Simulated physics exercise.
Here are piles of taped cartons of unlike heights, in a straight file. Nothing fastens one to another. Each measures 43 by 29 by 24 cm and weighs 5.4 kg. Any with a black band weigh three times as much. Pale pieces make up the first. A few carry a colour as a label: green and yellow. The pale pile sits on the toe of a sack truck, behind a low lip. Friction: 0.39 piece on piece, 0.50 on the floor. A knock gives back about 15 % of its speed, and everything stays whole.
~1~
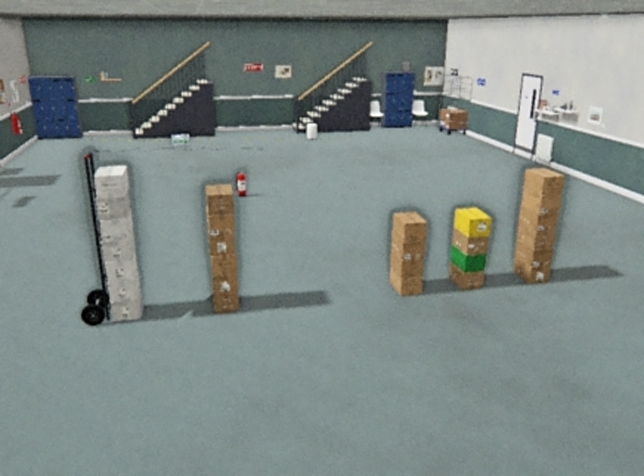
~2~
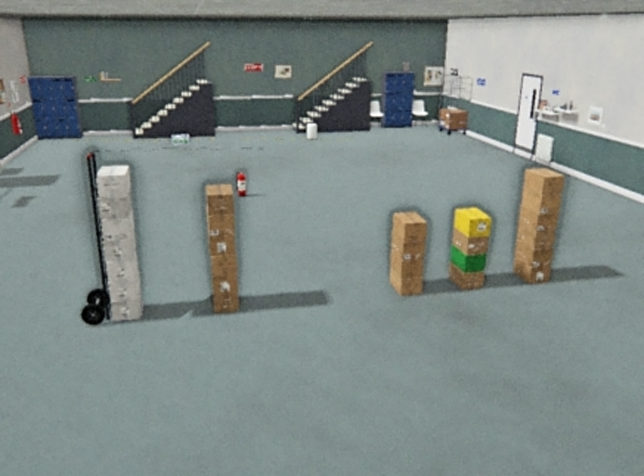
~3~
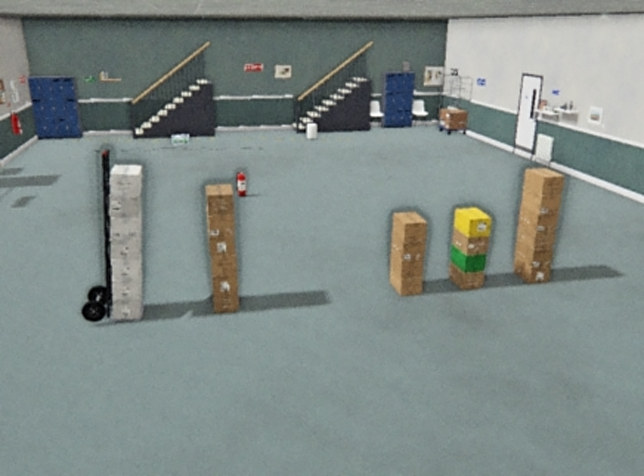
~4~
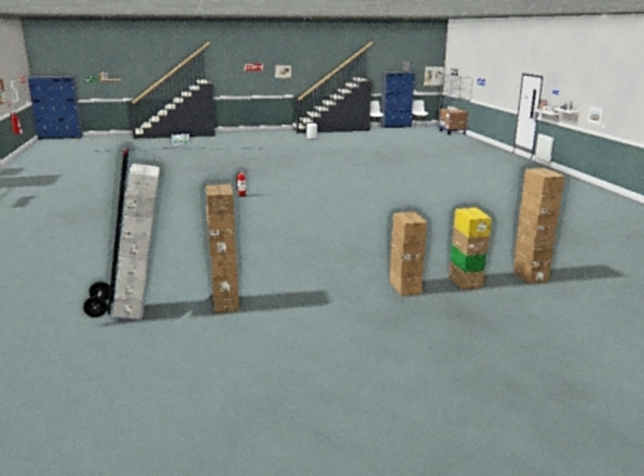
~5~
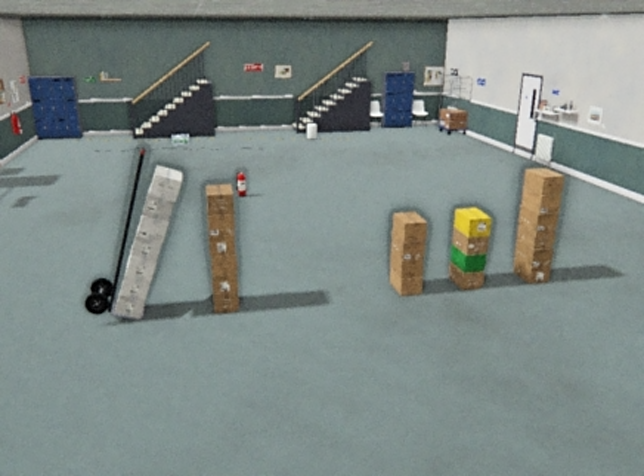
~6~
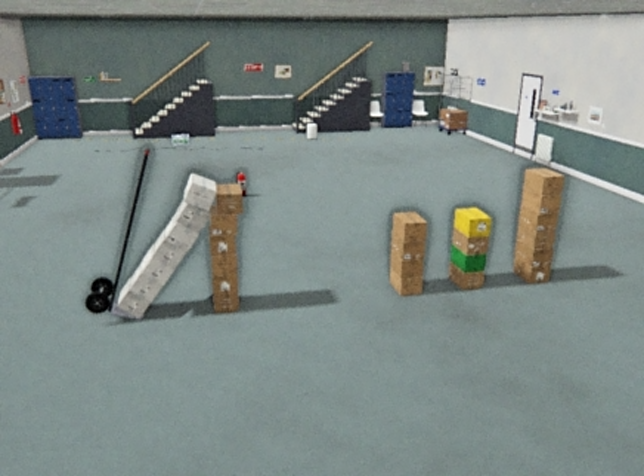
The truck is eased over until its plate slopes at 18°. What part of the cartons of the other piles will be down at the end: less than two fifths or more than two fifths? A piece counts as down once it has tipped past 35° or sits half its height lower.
It comes to fewer than two in five.
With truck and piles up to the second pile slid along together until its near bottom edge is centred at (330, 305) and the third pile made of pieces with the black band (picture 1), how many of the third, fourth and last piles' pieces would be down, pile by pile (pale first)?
In that case third 3, fourth 2, last 0.
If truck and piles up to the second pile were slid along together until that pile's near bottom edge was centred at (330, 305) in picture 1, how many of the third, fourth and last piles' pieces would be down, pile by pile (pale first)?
Then third 3, fourth 3, last 0.
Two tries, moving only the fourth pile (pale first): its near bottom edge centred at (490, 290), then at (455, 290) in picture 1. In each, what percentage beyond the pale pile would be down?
First 20, then 20 per cent.
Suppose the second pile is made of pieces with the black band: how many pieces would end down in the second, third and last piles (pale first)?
In that case second 6, third 0, last 0.
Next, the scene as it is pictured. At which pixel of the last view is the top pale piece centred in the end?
At about (301, 283).
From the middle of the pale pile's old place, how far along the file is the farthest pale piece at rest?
About 210 cm.
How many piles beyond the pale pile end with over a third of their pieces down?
1 of them.
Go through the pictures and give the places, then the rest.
In the first picture (pixels give the middle of a visible side), truck frame (91, 193) 0° forward; yellow carton (480, 228); green carton (476, 264); none of the others has stirred.
Truck frame (93, 193) 1° forward; yellow carton (480, 228), in the second picture.
Truck frame (105, 190) 5° forward, top of the pale pile leaning 5°; yellow carton (480, 228); none of the others has stirred, in the third picture.
Truck frame (121, 188) 12° forward, top of the pale pile leaning 12°; yellow carton (480, 228); none of the others has stirred, in the fourth picture.
Truck frame (135, 187) 17° forward, top of the pale pile leaning 20°; yellow carton (480, 228); none of the others has stirred, in the fifth picture.
Truck frame (139, 188) 18° forward, top of the pale pile leaning 25°; yellow carton (480, 228); green carton (476, 264); movement in 2 of them, in the sixth picture.
Then, 0.20 s past the last view, 7 of the pale pile down; none of the 20 other cartons down, 5 disturbed.
Then, 0.44 s past the last view, 7 of the pale pile down; 1 of the 20 other cartons down.
Then, 0.88 s past the last view, 7 of the pale pile down; 5 of the 20 other cartons down.
In the end, 7 of the pale pile down; 5 of the 20 other cartons down; yellow carton unmoved; green carton unmoved. That is 25 per cent. From the last view, middles, yellow carton near (472, 222), green carton near (468, 258).
